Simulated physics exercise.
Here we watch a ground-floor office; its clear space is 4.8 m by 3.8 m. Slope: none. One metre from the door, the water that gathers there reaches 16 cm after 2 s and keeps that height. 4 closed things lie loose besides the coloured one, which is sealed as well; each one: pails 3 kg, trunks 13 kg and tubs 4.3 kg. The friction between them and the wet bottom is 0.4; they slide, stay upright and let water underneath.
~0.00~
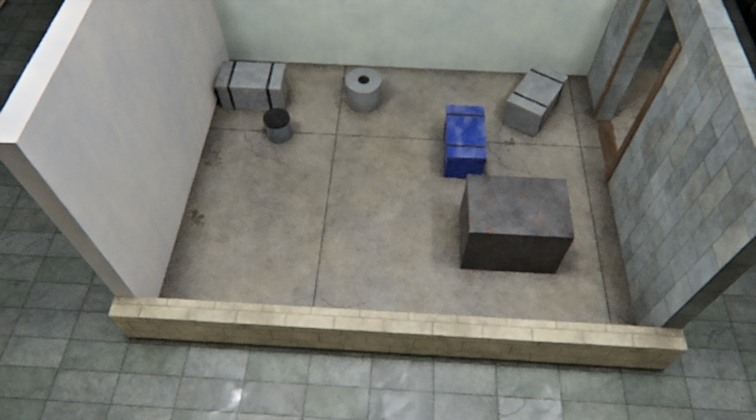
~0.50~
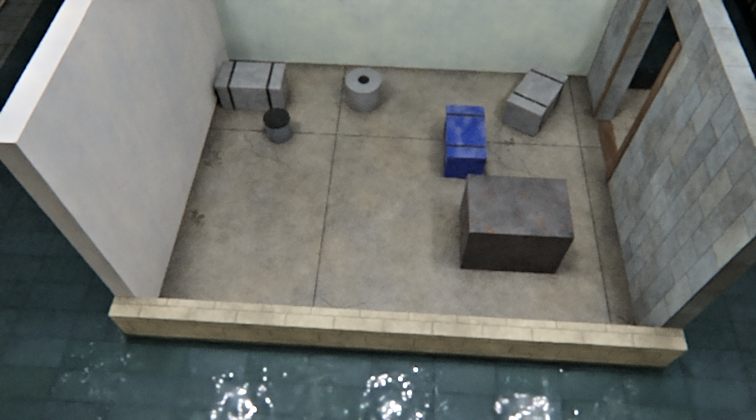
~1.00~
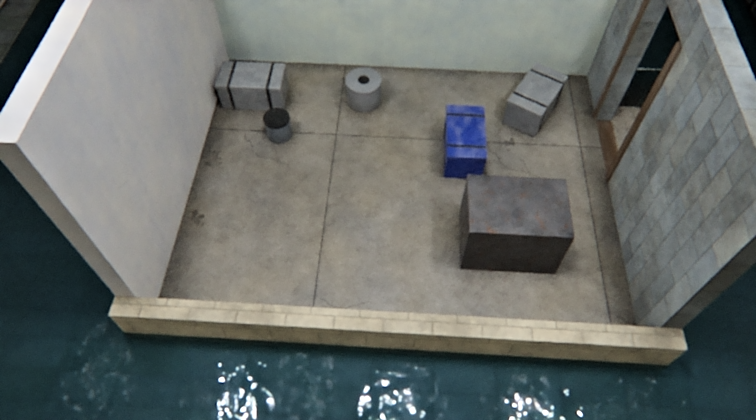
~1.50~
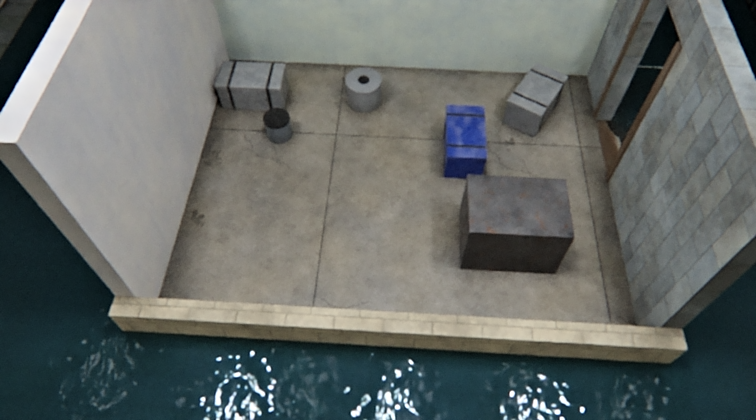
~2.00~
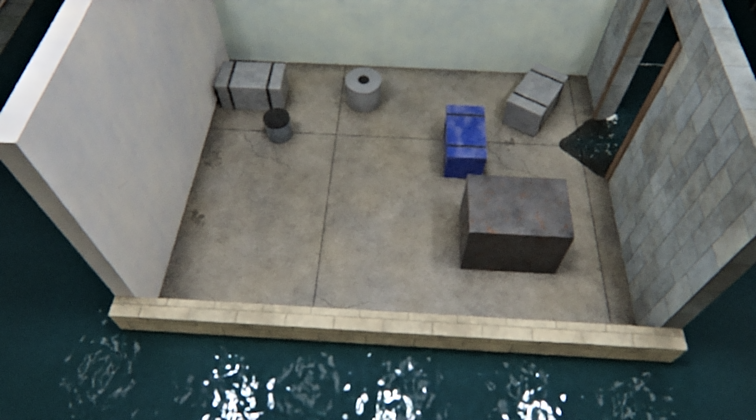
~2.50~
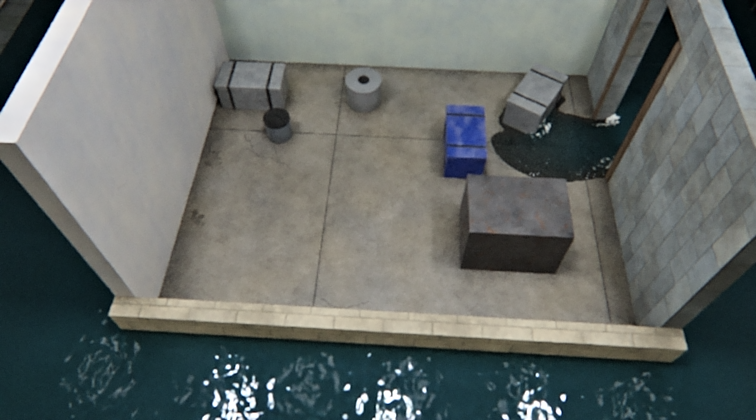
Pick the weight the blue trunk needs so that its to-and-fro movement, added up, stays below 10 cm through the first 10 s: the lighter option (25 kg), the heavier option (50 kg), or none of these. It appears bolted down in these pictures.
Pick: The heavier option.
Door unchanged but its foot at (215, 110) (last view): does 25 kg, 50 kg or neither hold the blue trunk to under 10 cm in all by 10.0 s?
With that change, the lighter one suffices.
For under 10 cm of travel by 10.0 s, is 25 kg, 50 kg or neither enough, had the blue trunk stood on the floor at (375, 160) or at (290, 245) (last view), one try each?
Note, in order: Both OK; both OK.
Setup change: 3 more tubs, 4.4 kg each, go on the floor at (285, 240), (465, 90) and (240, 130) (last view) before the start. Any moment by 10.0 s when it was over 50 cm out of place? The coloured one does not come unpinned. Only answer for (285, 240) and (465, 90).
Results: Threshold not reached; threshold exceeded.
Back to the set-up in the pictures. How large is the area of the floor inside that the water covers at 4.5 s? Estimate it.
Some 7.0 m2 of it.
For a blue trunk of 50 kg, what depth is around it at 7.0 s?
Depth: Approx. 4 cm.
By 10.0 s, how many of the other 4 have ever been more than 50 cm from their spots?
4 in all.
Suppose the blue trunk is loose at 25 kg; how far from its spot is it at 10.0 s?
50 cm.
After 3.5 s the blue trunk would be 11 cm from its start with 25 kg and 0 cm from its start with 50 kg; 5 cm of water round it then.
After 4.5 s the blue trunk would be 44 cm from its start with 25 kg and 0 cm from its start with 50 kg; 4 cm of water round it then.
After 7.0 s the blue trunk would be 50 cm from its start with 25 kg and 0 cm from its start with 50 kg; 4 cm of water round it then.
After 10.0 s the blue trunk would be 50 cm from its start with 25 kg and 0 cm from its start with 50 kg; 5 cm of water round it then.
